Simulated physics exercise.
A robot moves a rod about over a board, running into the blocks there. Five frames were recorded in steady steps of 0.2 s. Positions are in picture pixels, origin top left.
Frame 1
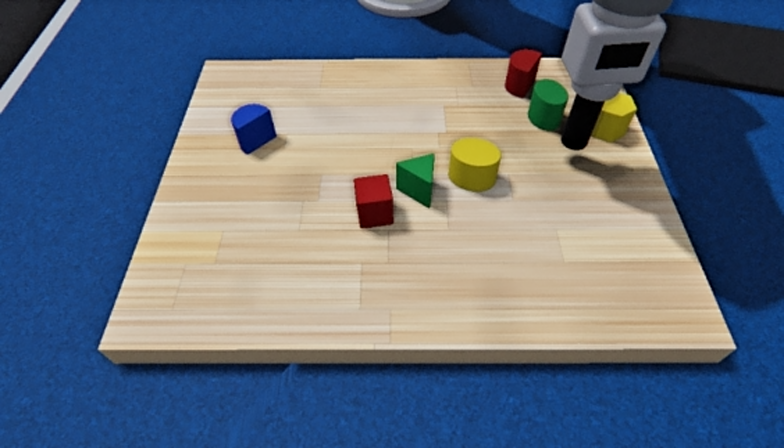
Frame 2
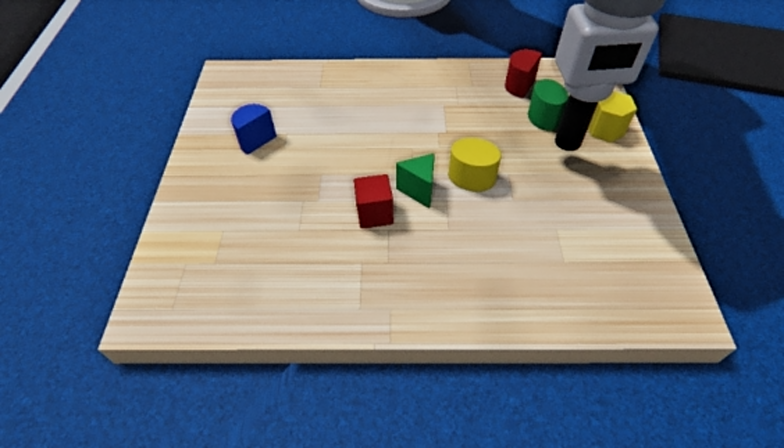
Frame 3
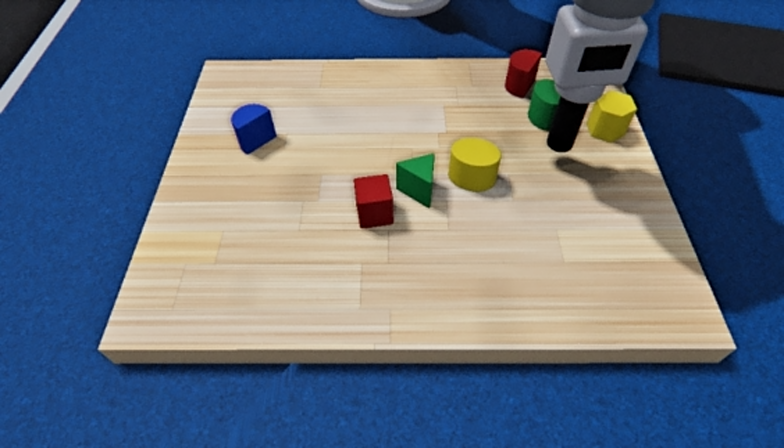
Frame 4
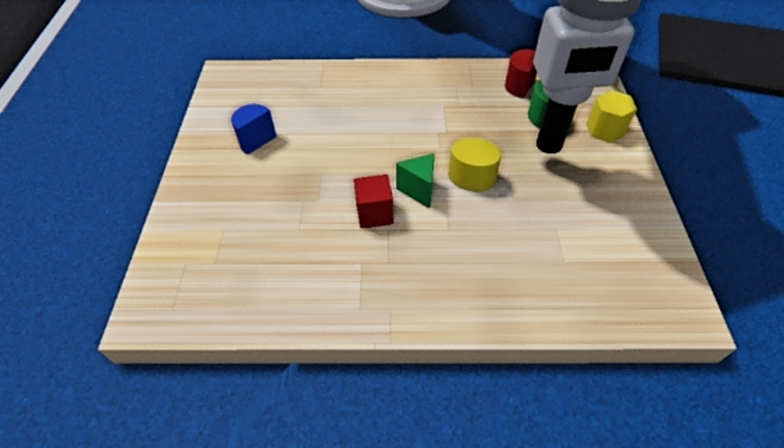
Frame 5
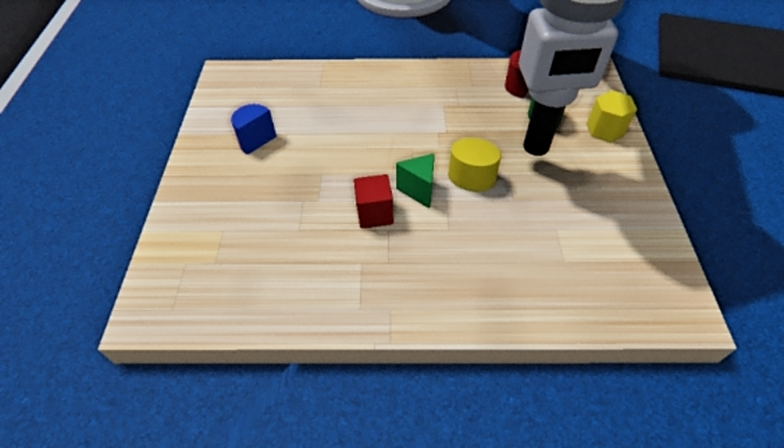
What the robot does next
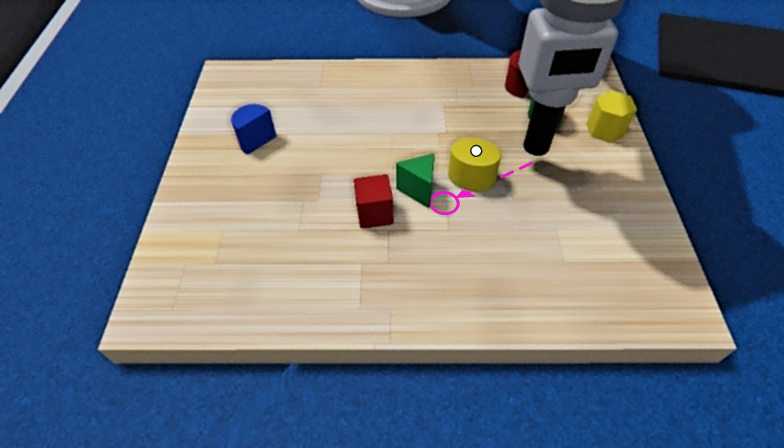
A robot arm holding a black rod slid slowly left across the upper right of a wooden board, passing in front of a green block, while the colourful blocks all stayed still.
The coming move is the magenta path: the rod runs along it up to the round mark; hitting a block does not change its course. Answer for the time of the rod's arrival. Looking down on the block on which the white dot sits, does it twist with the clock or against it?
Clockwise from above.
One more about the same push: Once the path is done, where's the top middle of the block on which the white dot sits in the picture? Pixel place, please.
By then it is at (427, 154).
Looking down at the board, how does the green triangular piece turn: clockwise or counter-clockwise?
It makes a counterclockwise turn.
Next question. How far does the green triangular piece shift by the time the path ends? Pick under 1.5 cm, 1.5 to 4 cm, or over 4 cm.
I reckon it covers between 1.5 and 4 cm.
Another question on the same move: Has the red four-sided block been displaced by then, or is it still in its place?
Once the path is done, it remains where it sat before.
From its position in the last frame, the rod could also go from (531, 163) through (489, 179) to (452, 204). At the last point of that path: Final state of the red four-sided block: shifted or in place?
It ends up on the same spot.
The drawn path runs from (531, 163) directly to (444, 203); the dot is on the yellow elliptical block.
The first path, step by step. One third of the way, rod at (507, 160); yellow elliptical block at (472, 152).
Two thirds of the way, rod at (477, 174); green triangular piece at (414, 164), turned 30° anticlockwise; yellow elliptical block at (444, 154), turned 45° clockwise.
At the end, rod at (446, 187); red four-sided block not moved; green triangular piece at (394, 165), turned 25° anticlockwise; yellow elliptical block at (427, 154), turned 90° clockwise; green elliptical block not moved.
